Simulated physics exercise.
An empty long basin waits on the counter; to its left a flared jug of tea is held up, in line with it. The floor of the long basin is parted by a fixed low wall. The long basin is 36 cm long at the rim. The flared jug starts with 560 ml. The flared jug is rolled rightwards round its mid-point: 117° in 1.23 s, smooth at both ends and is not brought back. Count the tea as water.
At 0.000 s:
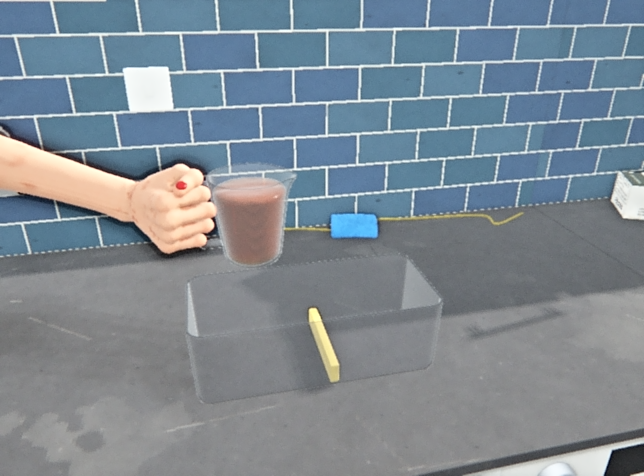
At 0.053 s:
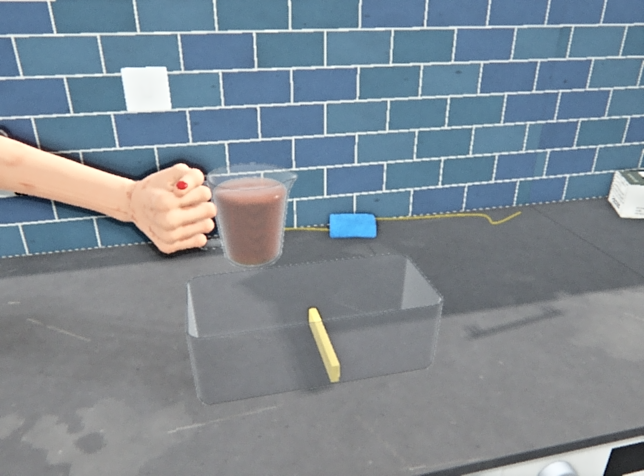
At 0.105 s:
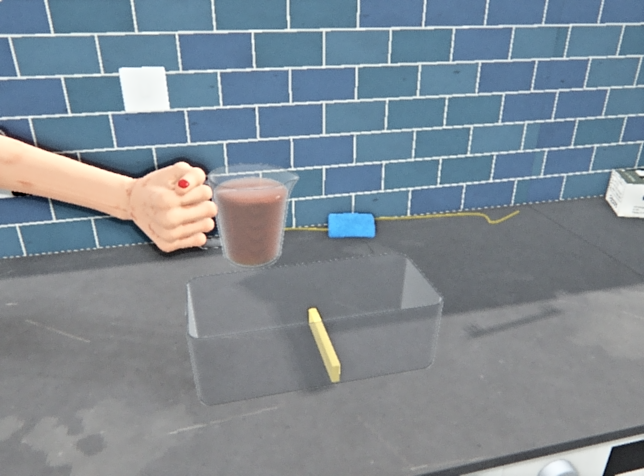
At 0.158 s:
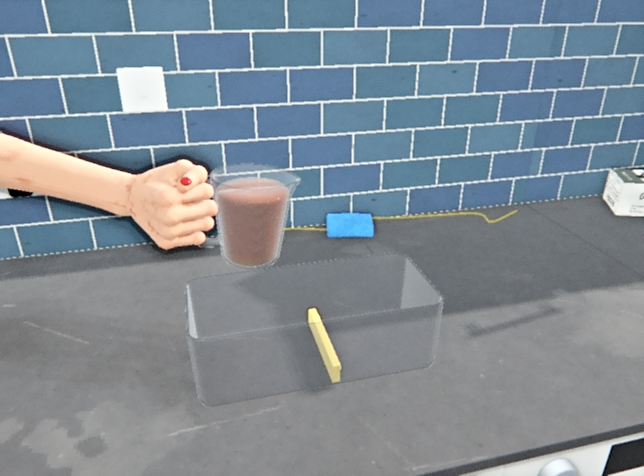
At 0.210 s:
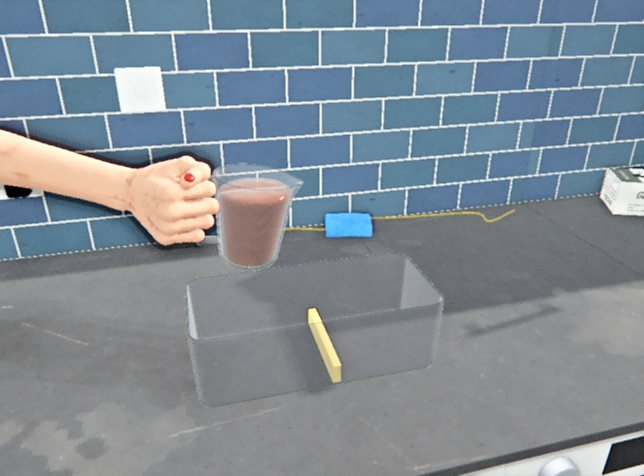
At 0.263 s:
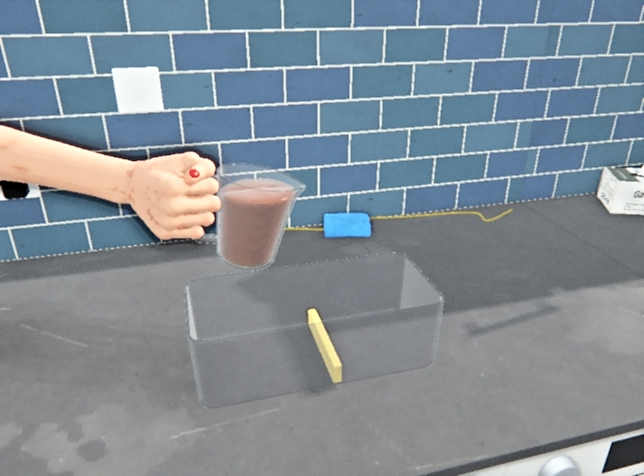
A bare forearm and fist with a red mark reach in from the left, seen from slightly above a dark grey counter backed by blue tiles. They hold a clear flared jug of reddish-brown liquid beside an empty transparent basin with a yellow strip, a blue block and yellow cord behind. The jug slowly leans a little rightwards, while the view drifts very slightly.
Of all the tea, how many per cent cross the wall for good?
Roughly 84 per cent is past the wall.
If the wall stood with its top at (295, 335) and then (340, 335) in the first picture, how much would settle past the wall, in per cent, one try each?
In turn about 95 and 65 per cent.
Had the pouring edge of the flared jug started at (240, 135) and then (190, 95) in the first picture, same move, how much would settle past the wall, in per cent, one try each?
In turn about 20 and 15 per cent.
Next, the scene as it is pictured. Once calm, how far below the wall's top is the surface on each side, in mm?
Some 28 mm on the left and 10 mm on the right.
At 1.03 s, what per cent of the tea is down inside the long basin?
About 78 per cent.
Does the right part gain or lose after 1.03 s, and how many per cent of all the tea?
The share moves up, by some 12 per cent.
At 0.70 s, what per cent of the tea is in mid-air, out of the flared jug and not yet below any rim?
About 20 per cent.
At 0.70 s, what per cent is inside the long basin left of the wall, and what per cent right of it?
Some 0 per cent left and 10 right.
Then, 0.70 s in, the tilt is 72° and 71 per cent is still to pour, 0 is left of the wall and 10 right of it.
Then, 1.03 s in, the tilt is 109° and 11 per cent is still to pour, 6 is left of the wall and 71 right of it.
Then, 1.36 s in, the tilt is 117° and 0 per cent is still to pour, 14 is left of the wall and 86 right of it.
Then, 1.73 s in, the tilt is 117° and 0 per cent is still to pour, 15 is left of the wall and 84 right of it.
Finally, 15 per cent lies left of the wall, 84 right of it and 1 outside.
